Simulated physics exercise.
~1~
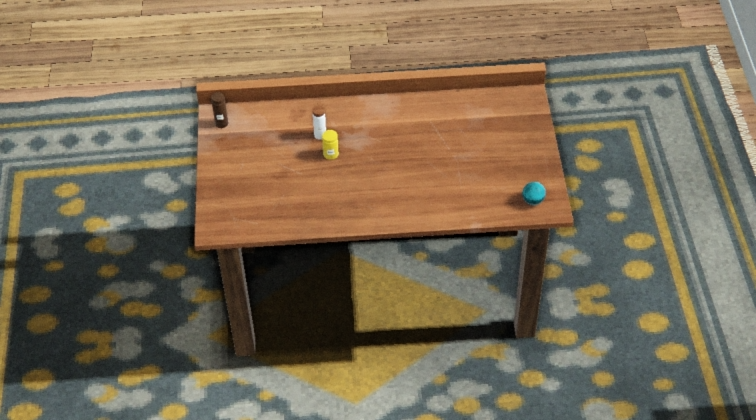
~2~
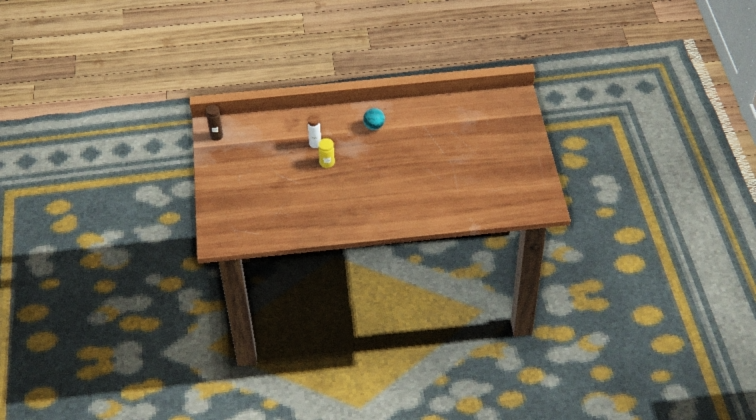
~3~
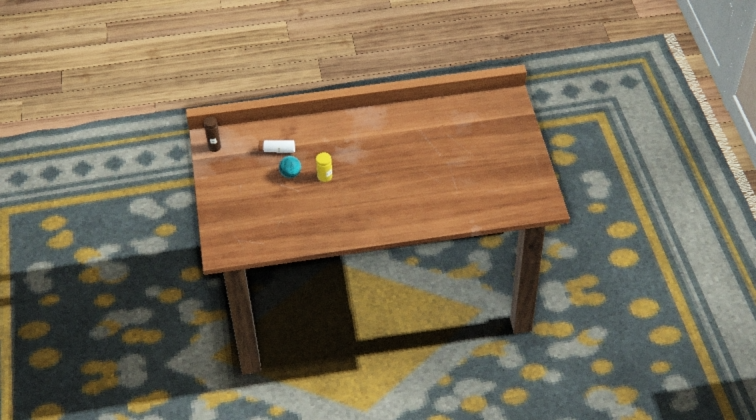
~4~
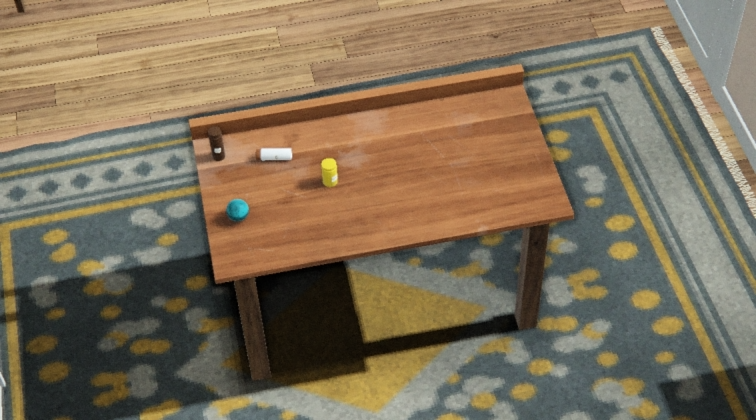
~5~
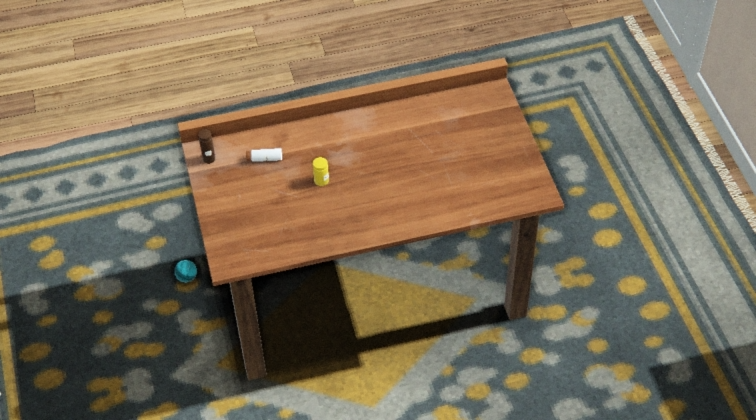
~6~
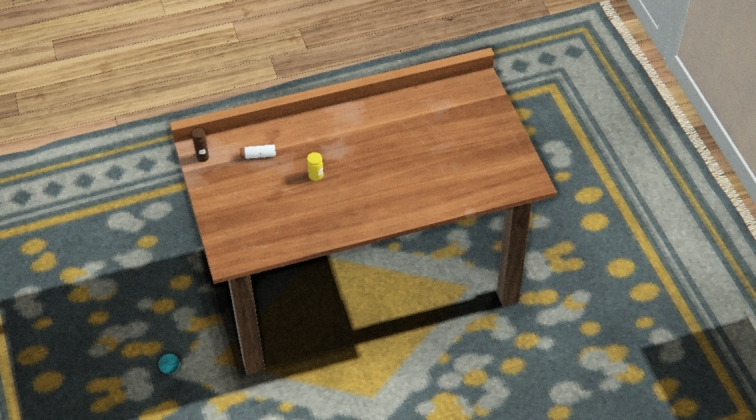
Wooden table with a turquoise ball rolling left, knocking over a white shaker and dropping off the left edge onto the rug.
